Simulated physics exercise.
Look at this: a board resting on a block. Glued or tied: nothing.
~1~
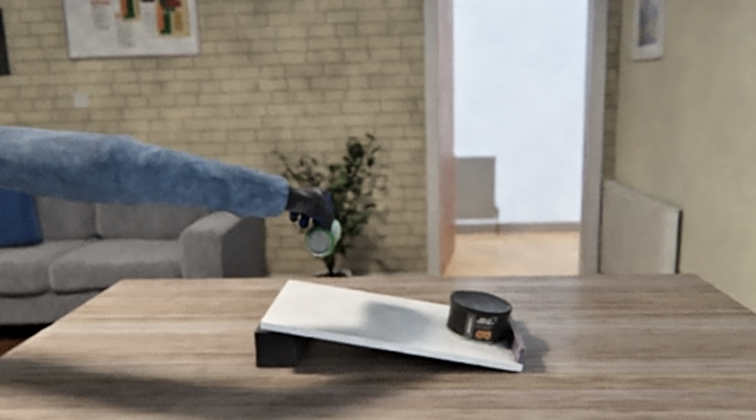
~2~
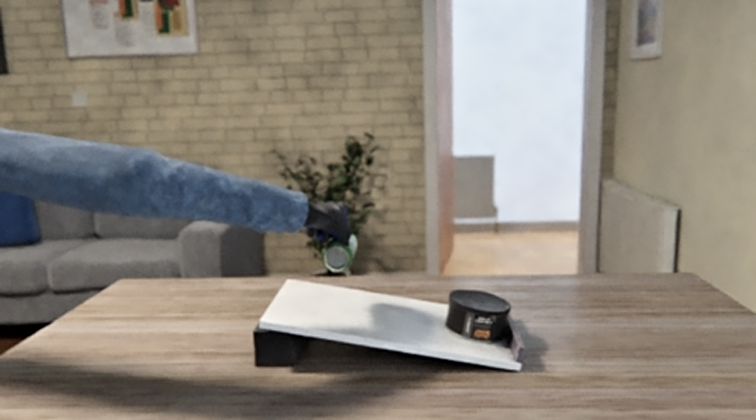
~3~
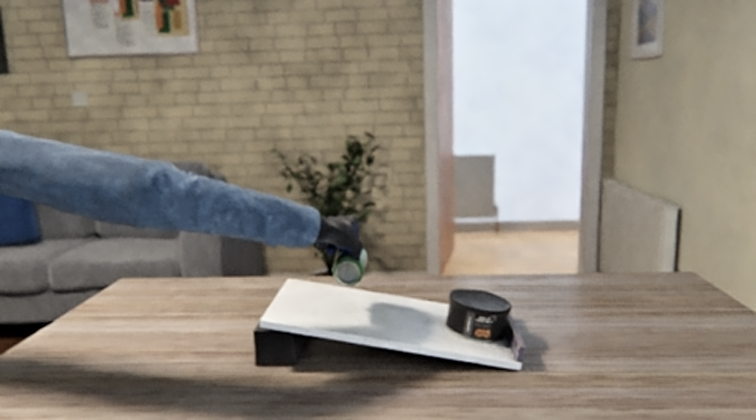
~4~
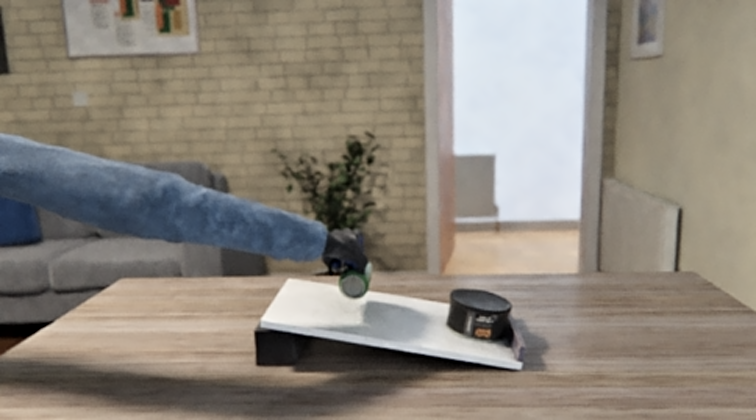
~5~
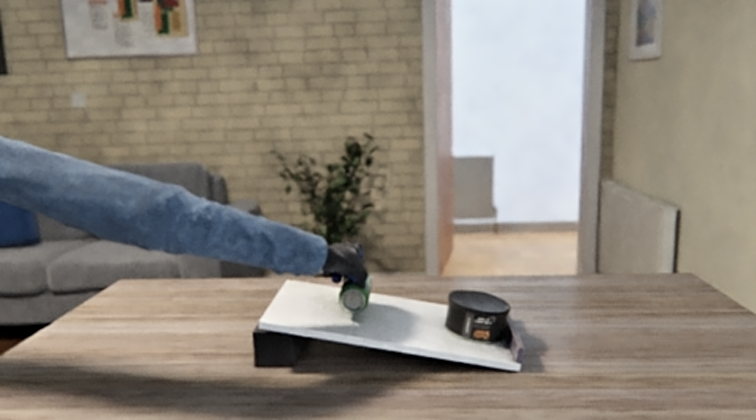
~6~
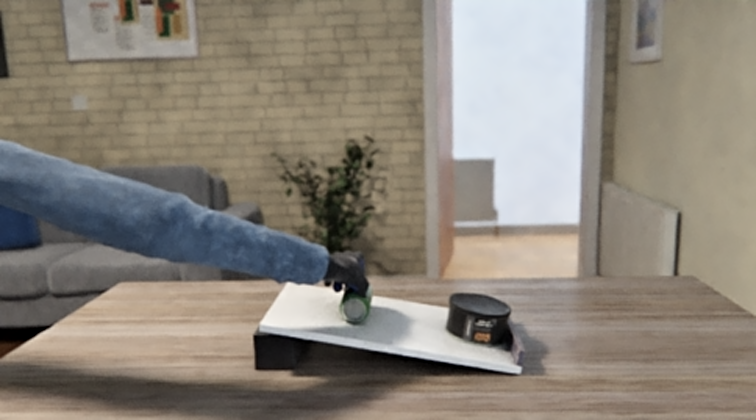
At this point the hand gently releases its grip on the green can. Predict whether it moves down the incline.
My guess is it is left lower down.
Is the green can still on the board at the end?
Green can - still on top.
Then, 0.30 s after the last picture, green can rolled a little near (368, 302).
Then, 0.50 s after the last picture, green can rolled about its own width near (399, 307).
Then, 0.60 s after the last picture, green can rolled well along near (423, 311).
Then, 0.70 s after the last picture, green can rolled well along near (433, 312).
At rest, moved from the start, green can; black tub in place. Seen from the same camera at the end, green can near (433, 312). The green can slides or rolls down.
